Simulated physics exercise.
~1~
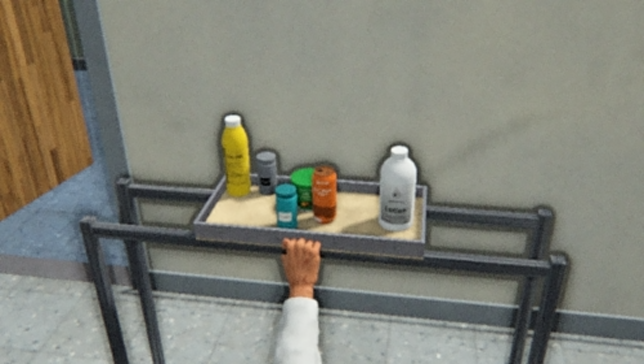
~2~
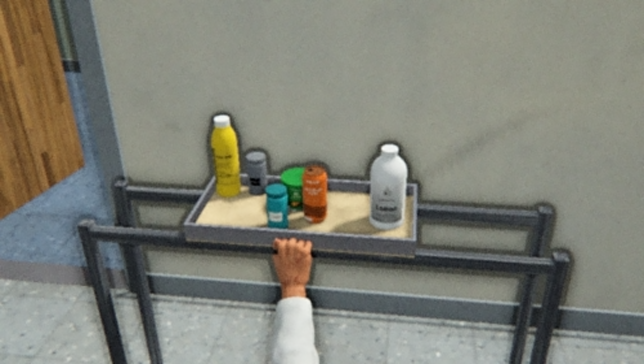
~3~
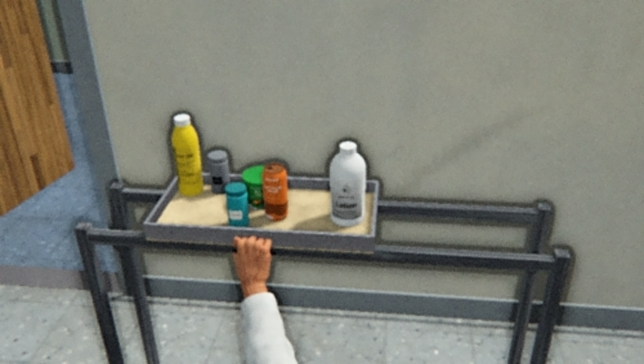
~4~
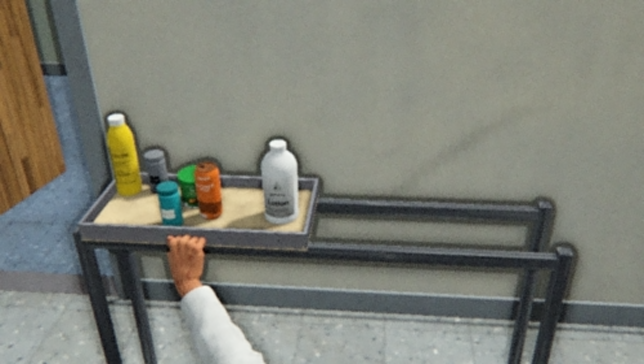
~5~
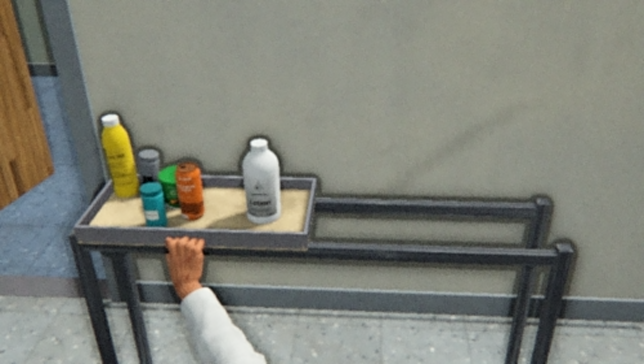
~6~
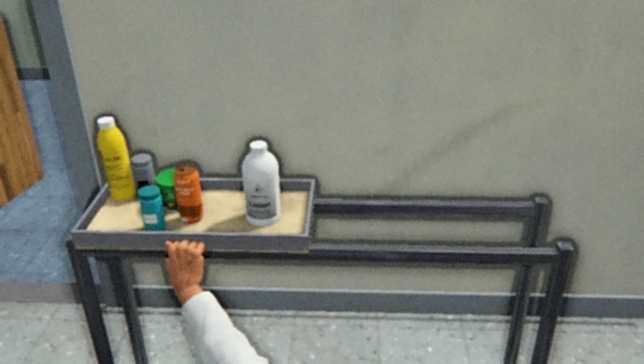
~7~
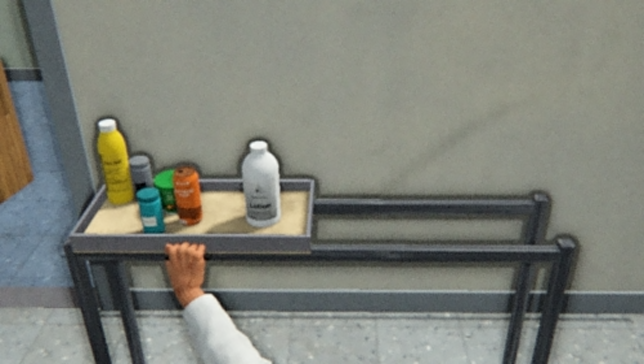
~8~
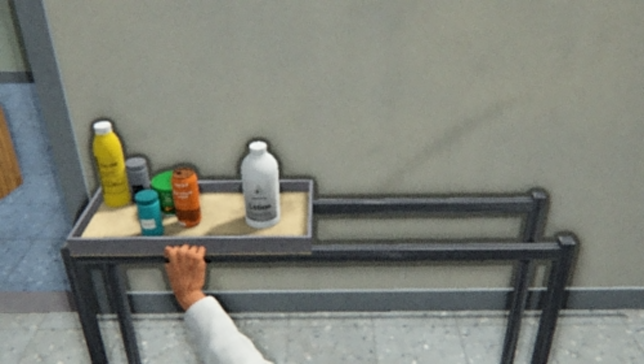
A shallow grey tray holding six containers slides left along a dark metal frame, pushed by a hand in a white sleeve gripping its front edge. It starts slowly near the middle, with the yellow bottle, grey and turquoise shakers, green tub, orange can and white bottle riding upright. The tray then moves faster until it reaches the left end of the rails and stops. The white bottle and orange can shift slightly left on the tray around the stop. Nothing falls, and everything stands upright as the hand stays at the front edge.
